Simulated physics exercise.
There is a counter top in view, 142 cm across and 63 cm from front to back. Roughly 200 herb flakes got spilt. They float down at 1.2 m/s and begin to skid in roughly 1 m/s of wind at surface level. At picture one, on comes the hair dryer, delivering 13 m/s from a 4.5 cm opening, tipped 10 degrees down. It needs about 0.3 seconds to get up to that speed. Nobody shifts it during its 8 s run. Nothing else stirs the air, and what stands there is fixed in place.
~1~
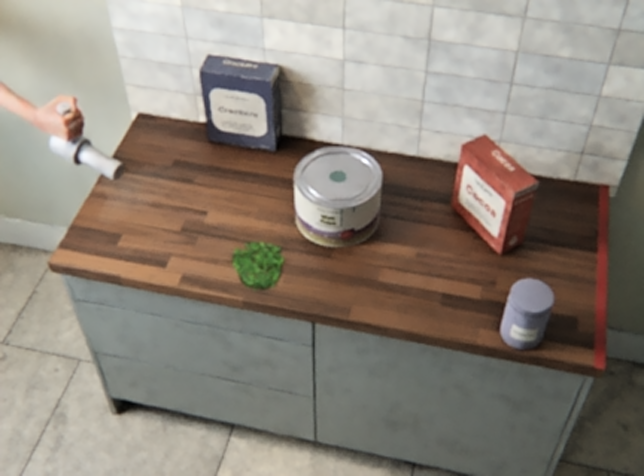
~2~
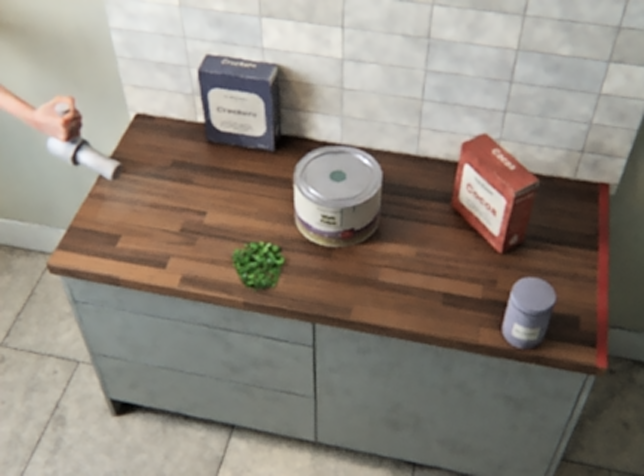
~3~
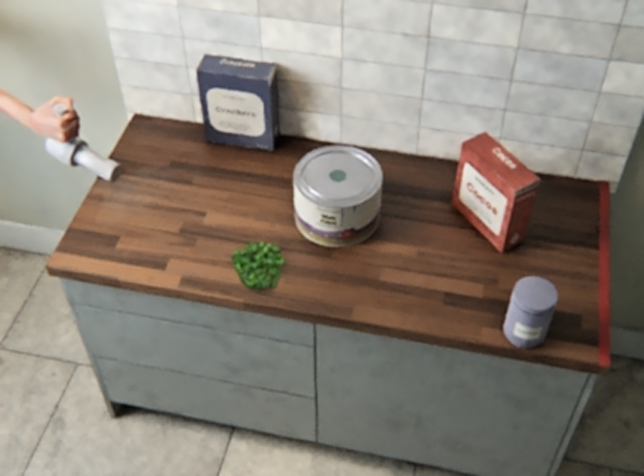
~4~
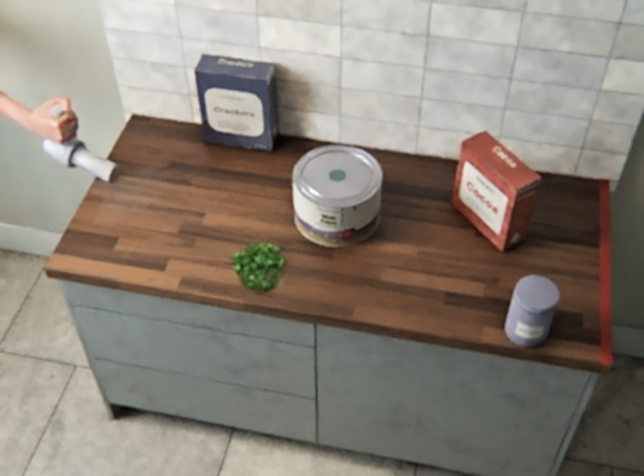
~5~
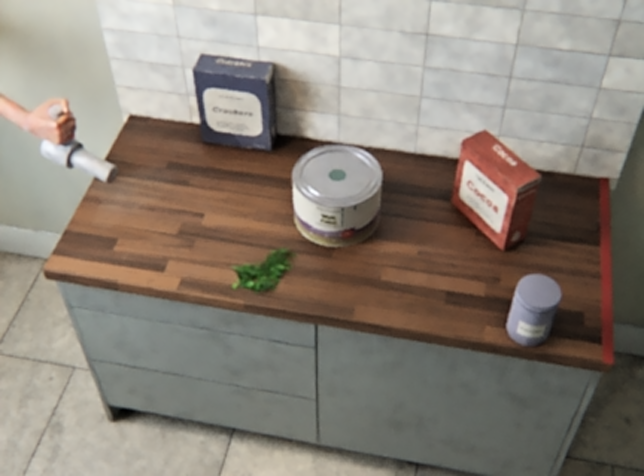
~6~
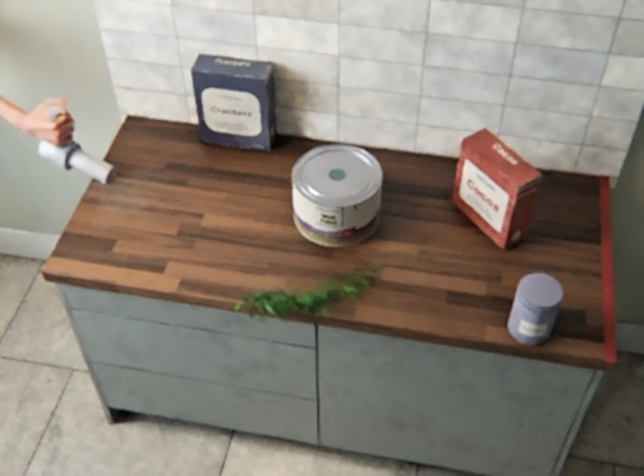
Green herb flakes sat still in a small pile on a wooden counter while a hand pointed a hair dryer from the left, then spread and slid rightward along the front, past a large tin.
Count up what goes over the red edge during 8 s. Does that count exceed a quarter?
The loss never goes past a quarter.
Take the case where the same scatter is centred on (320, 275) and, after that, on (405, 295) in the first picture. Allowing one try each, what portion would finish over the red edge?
Results, one try each: 30 %, 60 %.
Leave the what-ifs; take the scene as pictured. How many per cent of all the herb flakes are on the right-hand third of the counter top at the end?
Share at the end: Close to 0 %.
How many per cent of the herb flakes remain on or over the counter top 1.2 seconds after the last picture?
I'd say some 0 % at that moment.
Then, 1.2 s after the last picture, 0 % are on the move or not yet settled, 4 % are over the red edge.
Then, 2.2 s after the last picture, 0 % are on the move or not yet settled, 4 % are over the red edge.
Then, 4.1 s after the last picture, 0 % are on the move or not yet settled, 4 % are over the red edge.
Then, 7.7 s after the last picture, at the end, 4 % are over the red edge.
